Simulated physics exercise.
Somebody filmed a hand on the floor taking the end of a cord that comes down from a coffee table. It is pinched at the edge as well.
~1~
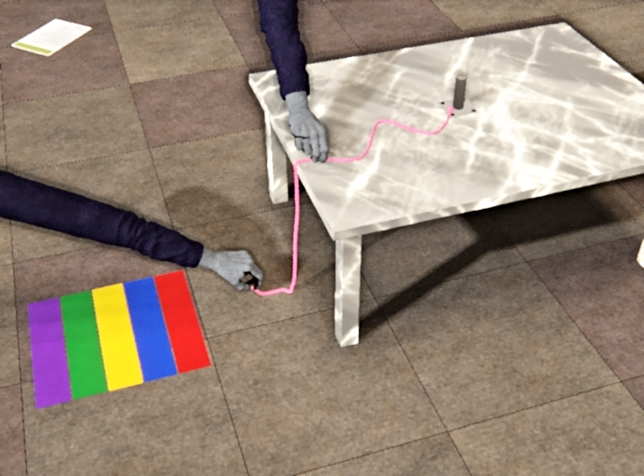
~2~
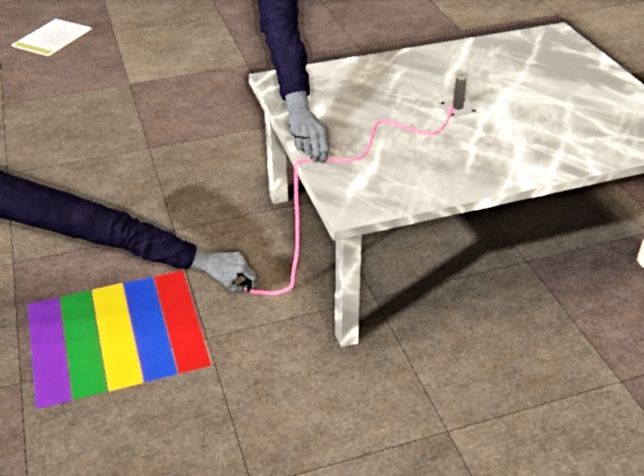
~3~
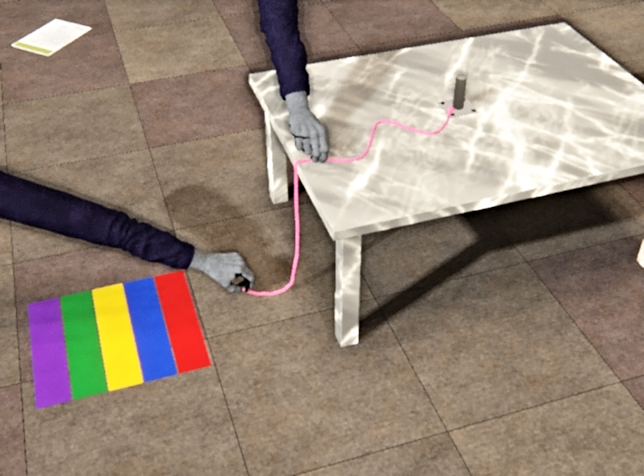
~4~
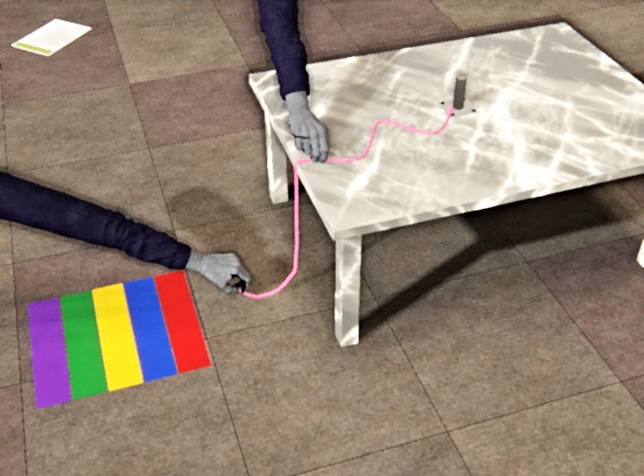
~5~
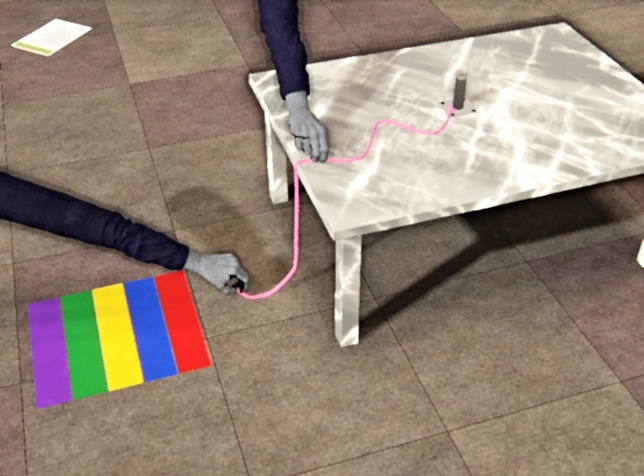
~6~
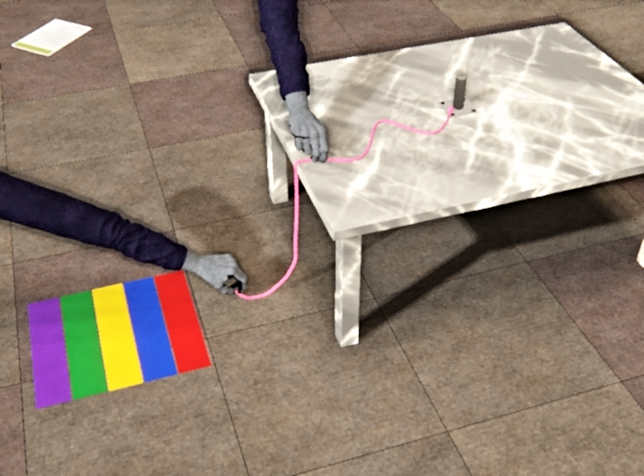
A brown tiled floor beside a pale, streaky coffee table is seen from above at an angle. A pink cord winds from a small grey post on the tabletop to the edge, pinched by one grey, dark-sleeved hand, and hangs to another near purple, green, yellow, blue and red stripes. The lower hand draws the cord's end slightly left while the upper hand and camera stay still.
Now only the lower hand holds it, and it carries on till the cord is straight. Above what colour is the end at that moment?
It gets as far as the green strip.
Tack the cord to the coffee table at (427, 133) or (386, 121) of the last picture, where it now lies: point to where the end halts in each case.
Try by try, around (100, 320) and (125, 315).
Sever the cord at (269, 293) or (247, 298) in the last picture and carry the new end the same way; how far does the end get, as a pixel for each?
The places are (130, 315) and (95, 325).
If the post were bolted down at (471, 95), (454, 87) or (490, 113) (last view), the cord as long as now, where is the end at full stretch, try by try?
Near (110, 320), (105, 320) and (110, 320).
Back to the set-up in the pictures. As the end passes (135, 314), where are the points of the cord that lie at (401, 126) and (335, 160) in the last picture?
At (373, 127), then (283, 173).
A little later, end near (135, 314); over blue.
Next, end near (100, 322); over yellow.
When it is tight, end near (79, 327); over green. The green one.
